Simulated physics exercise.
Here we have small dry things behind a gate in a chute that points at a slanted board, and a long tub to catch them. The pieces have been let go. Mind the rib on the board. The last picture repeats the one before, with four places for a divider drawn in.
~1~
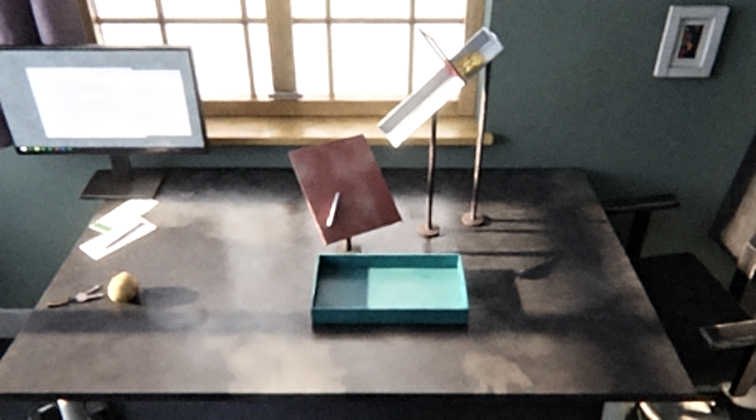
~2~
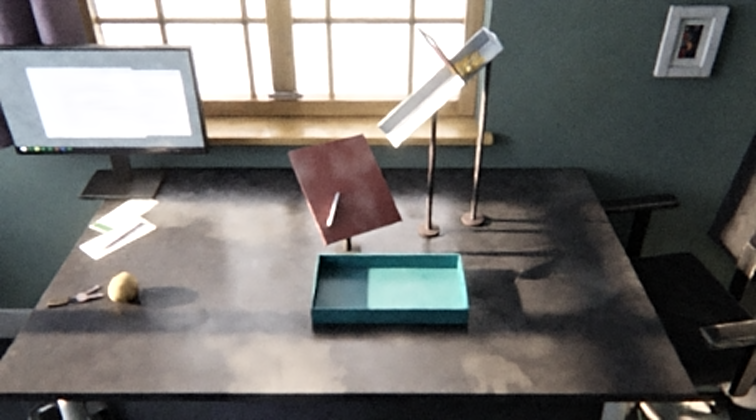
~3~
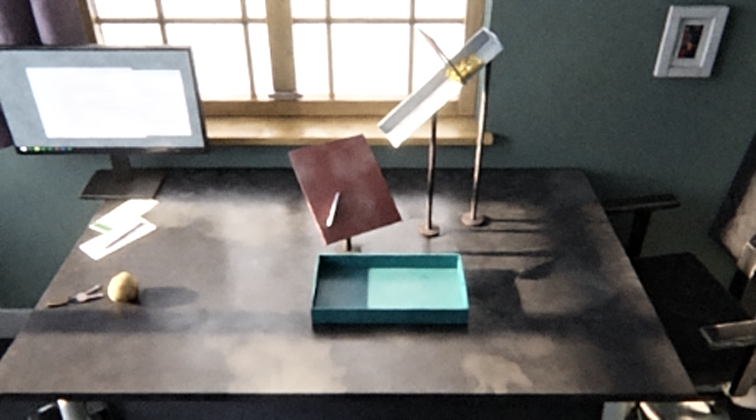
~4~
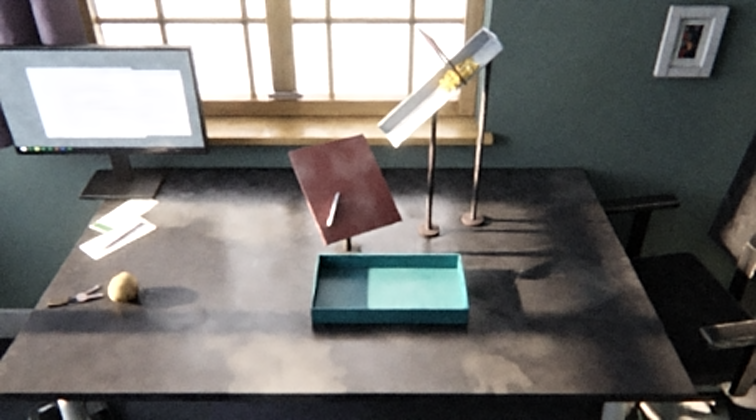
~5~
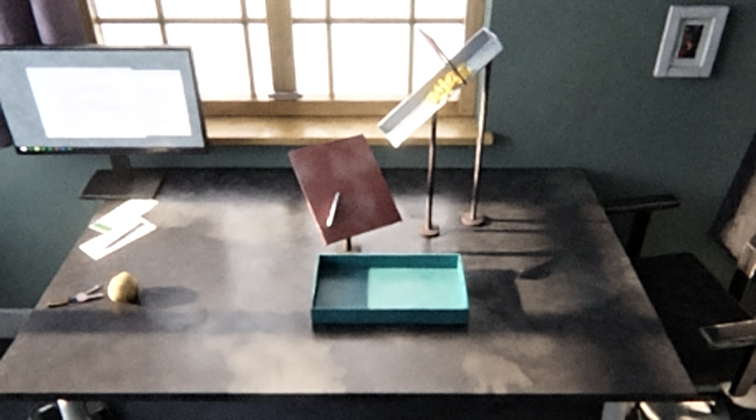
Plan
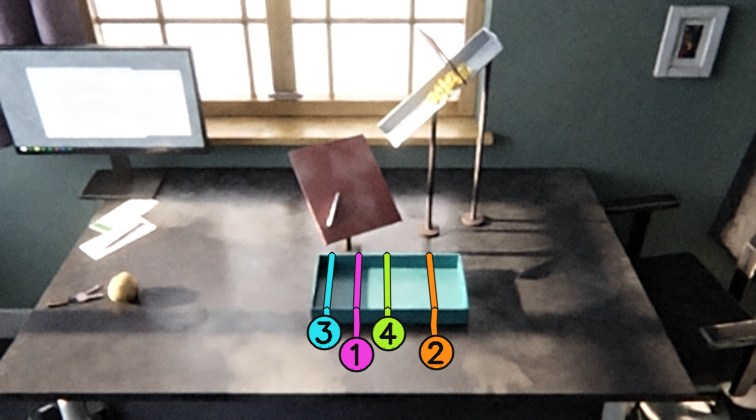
A dark desk holds a teal tub while small yellow pieces slide down a tilted chute.
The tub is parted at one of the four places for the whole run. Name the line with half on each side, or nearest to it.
Go for 1.
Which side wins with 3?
The right side.
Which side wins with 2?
More lands on the left.
On the marked copy, line 1 crosses the front rim at (356, 308); line 2 crosses the front rim at (434, 309); line 3 crosses the front rim at (326, 308); line 4 crosses the front rim at (387, 309).
With 1, of what is caught, close to two thirds on the left of the divider, close to a third on the right.
With 2, of what is caught, the whole lot on the left of the divider, none at all on the right.
With 3, of what is caught, a small share on the left of the divider, all but a few on the right.
With 4, of what is caught, all but a few on the left of the divider, a small share on the right.
